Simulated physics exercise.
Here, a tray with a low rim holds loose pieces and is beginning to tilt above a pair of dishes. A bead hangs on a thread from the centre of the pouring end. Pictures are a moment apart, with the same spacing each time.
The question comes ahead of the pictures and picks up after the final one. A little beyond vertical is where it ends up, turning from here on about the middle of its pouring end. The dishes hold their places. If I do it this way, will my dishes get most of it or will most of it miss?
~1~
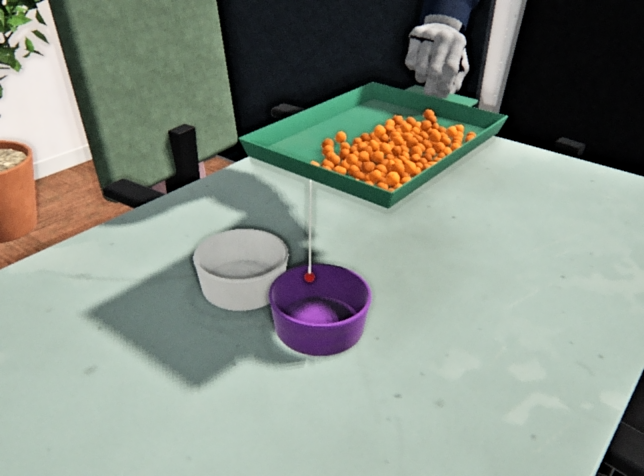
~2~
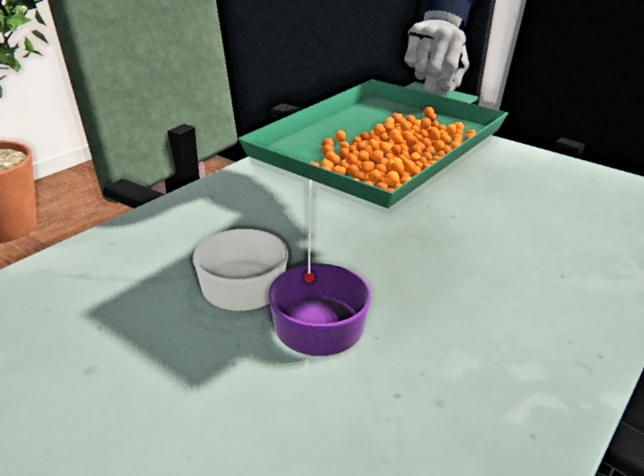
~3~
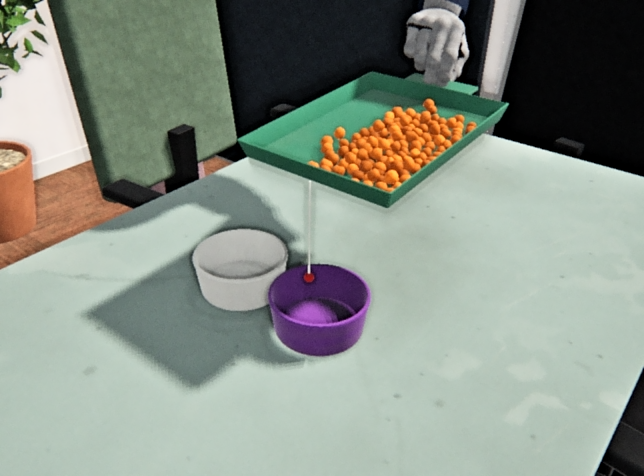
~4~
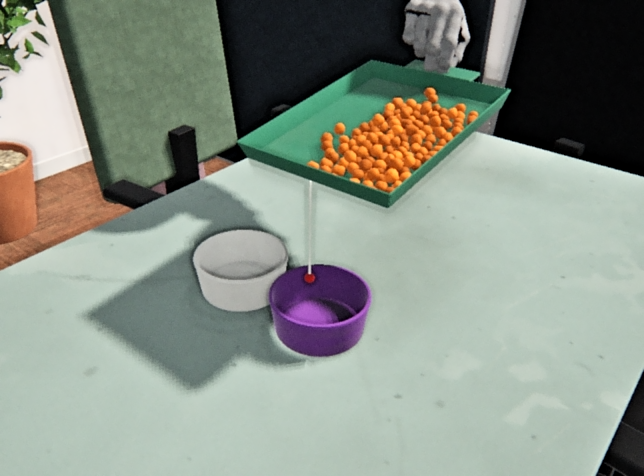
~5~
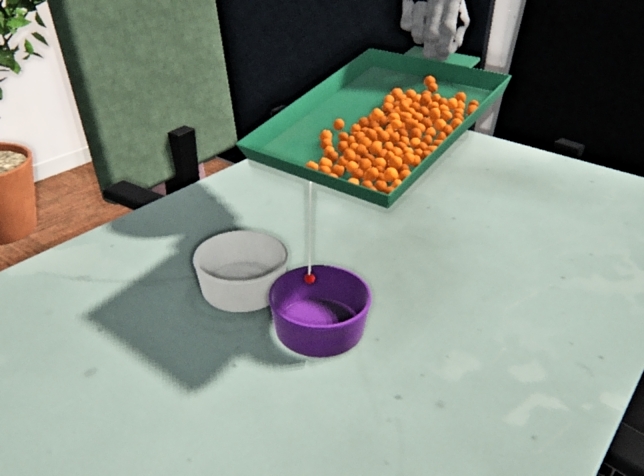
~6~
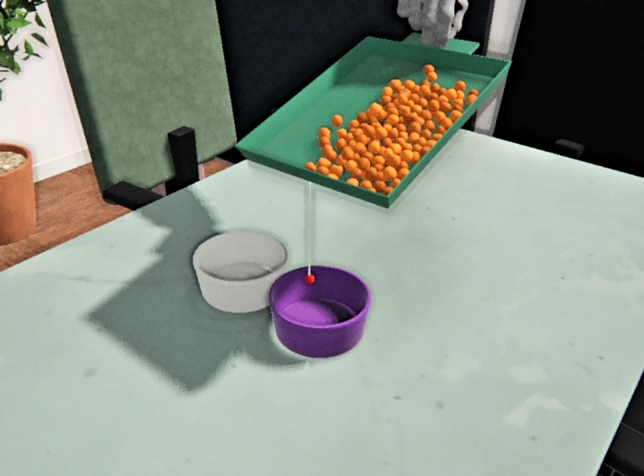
Most of it misses the dishes.
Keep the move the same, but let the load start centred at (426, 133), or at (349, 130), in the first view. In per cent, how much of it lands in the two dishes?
First about 10, then 10 per cent.
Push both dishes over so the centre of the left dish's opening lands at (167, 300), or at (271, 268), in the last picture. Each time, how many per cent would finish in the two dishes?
That makes 30 per cent, followed by 10 per cent.
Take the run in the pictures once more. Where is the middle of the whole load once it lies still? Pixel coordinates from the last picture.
Around (262, 372).
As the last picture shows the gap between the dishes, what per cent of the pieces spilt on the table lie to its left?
That comes to about 70 per cent of the pieces.
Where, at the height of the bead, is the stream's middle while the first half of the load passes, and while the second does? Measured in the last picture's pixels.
First part (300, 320), rest (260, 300).
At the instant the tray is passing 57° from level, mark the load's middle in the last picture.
At about (332, 148).
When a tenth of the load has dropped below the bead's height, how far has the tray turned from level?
My estimate is some 105 degrees.
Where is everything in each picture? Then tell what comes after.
Corners of the pouring end (248, 138) and (390, 188), level; middle of the load (393, 155), coated peanuts; left dish (209, 287); right dish (288, 331); bead on its thread (310, 277), in the first picture.
Corners of the pouring end (247, 138) and (389, 188), level; middle of the load (392, 154), in the second picture.
Corners of the pouring end (246, 139) and (388, 188), tipped barely, level across its low end; middle of the load (392, 151), in the third picture.
Corners of the pouring end (246, 140) and (388, 189), tipped a little, level across its low end; middle of the load (392, 146), in the fourth picture.
Corners of the pouring end (244, 142) and (387, 190), tipped a little, level across its low end; middle of the load (392, 141), in the fifth picture.
Corners of the pouring end (243, 144) and (385, 191), tipped clearly, level across its low end; middle of the load (391, 136); left dish (209, 289); right dish (288, 333), in the sixth picture.
Just after the last frame, tray tipped steeply; almost all on the tray; just a few in the air.
A moment on, tray tipped right over; almost all on the tray; just a few in the left dish; about a tenth outside both; just a few in the air.
Further on, tray tipped past a quarter turn; about a tenth in the right dish; about a tenth in the left dish; the larger part outside both.
When it is over, tray tipped past a quarter turn; about a tenth in the right dish; about a tenth in the left dish; the larger part outside both.
